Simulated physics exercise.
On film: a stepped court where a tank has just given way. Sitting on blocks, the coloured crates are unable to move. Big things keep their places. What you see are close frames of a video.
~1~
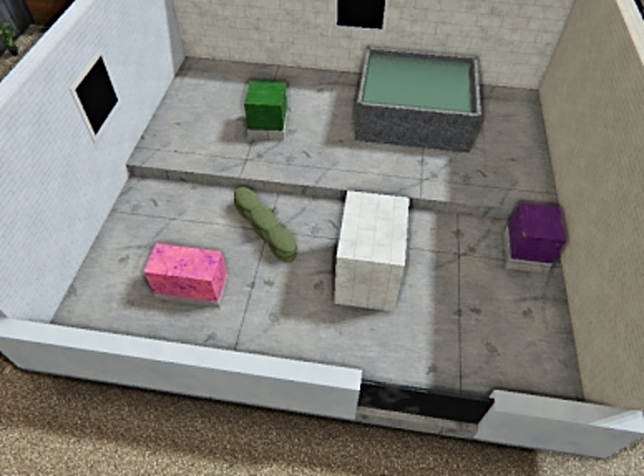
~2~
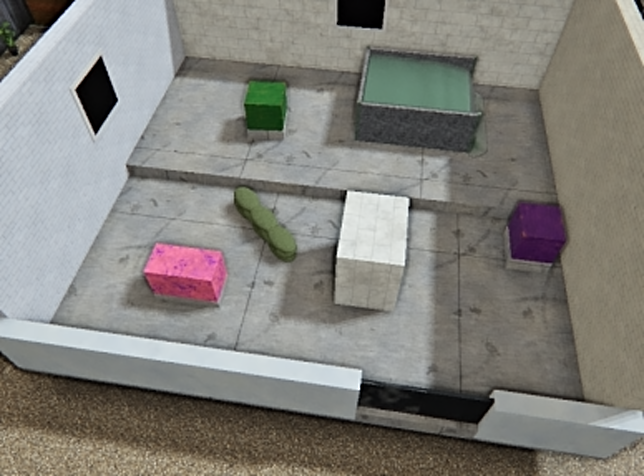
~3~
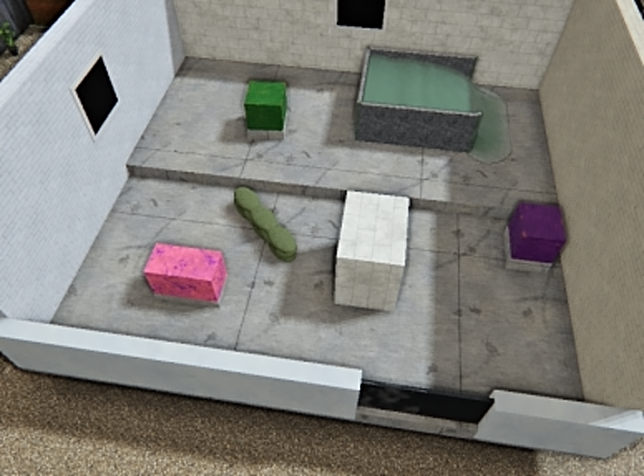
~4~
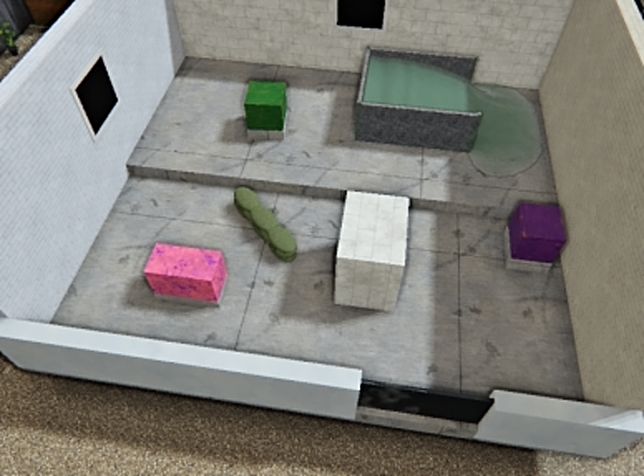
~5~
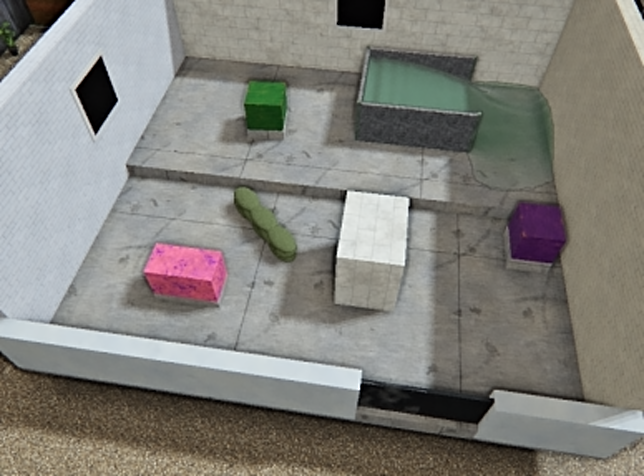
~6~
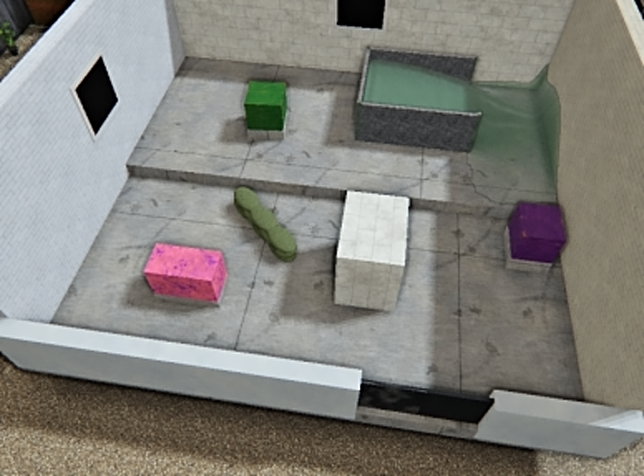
Greenish water pours from the right side of a dark grey stone tank at the back of a stepped, pale-walled court, seen from above by a still camera. A green crate sits left of the tank, with a pink crate, a dark green lumpy shape, a tall white block and a purple crate below, left to right. The water spreads across the upper floor to the right wall, while everything else stays put.
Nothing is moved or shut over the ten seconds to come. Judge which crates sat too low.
The purple crate was too low. The green crate was not too low. The pink crate was not too low.
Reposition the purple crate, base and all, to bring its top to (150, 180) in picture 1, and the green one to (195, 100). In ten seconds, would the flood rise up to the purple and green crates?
The purple crate stays dry; the green crate stays dry.
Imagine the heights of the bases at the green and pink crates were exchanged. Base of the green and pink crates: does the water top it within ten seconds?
Well, green stays untouched and pink stays untouched then.
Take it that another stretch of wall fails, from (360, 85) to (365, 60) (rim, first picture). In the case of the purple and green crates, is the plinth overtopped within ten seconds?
Log: Purple crate stays clear; green crate is doused.
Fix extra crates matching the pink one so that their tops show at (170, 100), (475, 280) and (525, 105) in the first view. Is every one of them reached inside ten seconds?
Well, the first one is never reached, the second is never reached, and the third goes wet.
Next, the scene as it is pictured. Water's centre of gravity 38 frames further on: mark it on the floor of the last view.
Around pixel (391, 191).
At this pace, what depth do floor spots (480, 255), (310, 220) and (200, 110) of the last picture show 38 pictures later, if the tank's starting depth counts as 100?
Estimate: 4, 12, 6 %.
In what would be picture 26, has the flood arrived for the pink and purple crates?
By then the pink crate has stayed dry and the purple crate has been hit.
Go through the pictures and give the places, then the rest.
The water tank at (419, 83) is whole and still, in the first picture.
Water pours out at (468, 111) and has run to a hidden place, in the second picture.
Water pours out at (468, 112) and has run to (484, 89), in the third picture.
Water pours out at (467, 113) and has run to (508, 88), in the fourth picture.
The front is at (551, 175), out from the gap at (467, 113), in the fifth picture.
Water pours out at (467, 114) and has run to a hidden place, in the sixth picture.
A moment on, water covers 10 % of the floor; the purple crate water round its plinth, the green crate not reached, the pink crate not reached.
Next, water covers 20 % of the floor; the purple crate water round its plinth, the green crate not reached, the pink crate not reached.
Then, water covers 45 % of the floor; the purple crate water round its plinth, the green crate not reached, the pink crate not reached.
Later, water covers 70 % of the floor; the purple crate water round its plinth, the green crate water round its plinth, the pink crate water round its plinth.
In the end, water covers 80 % of the floor; the purple crate was topped, the green crate stayed above the water, the pink crate stayed above the water.
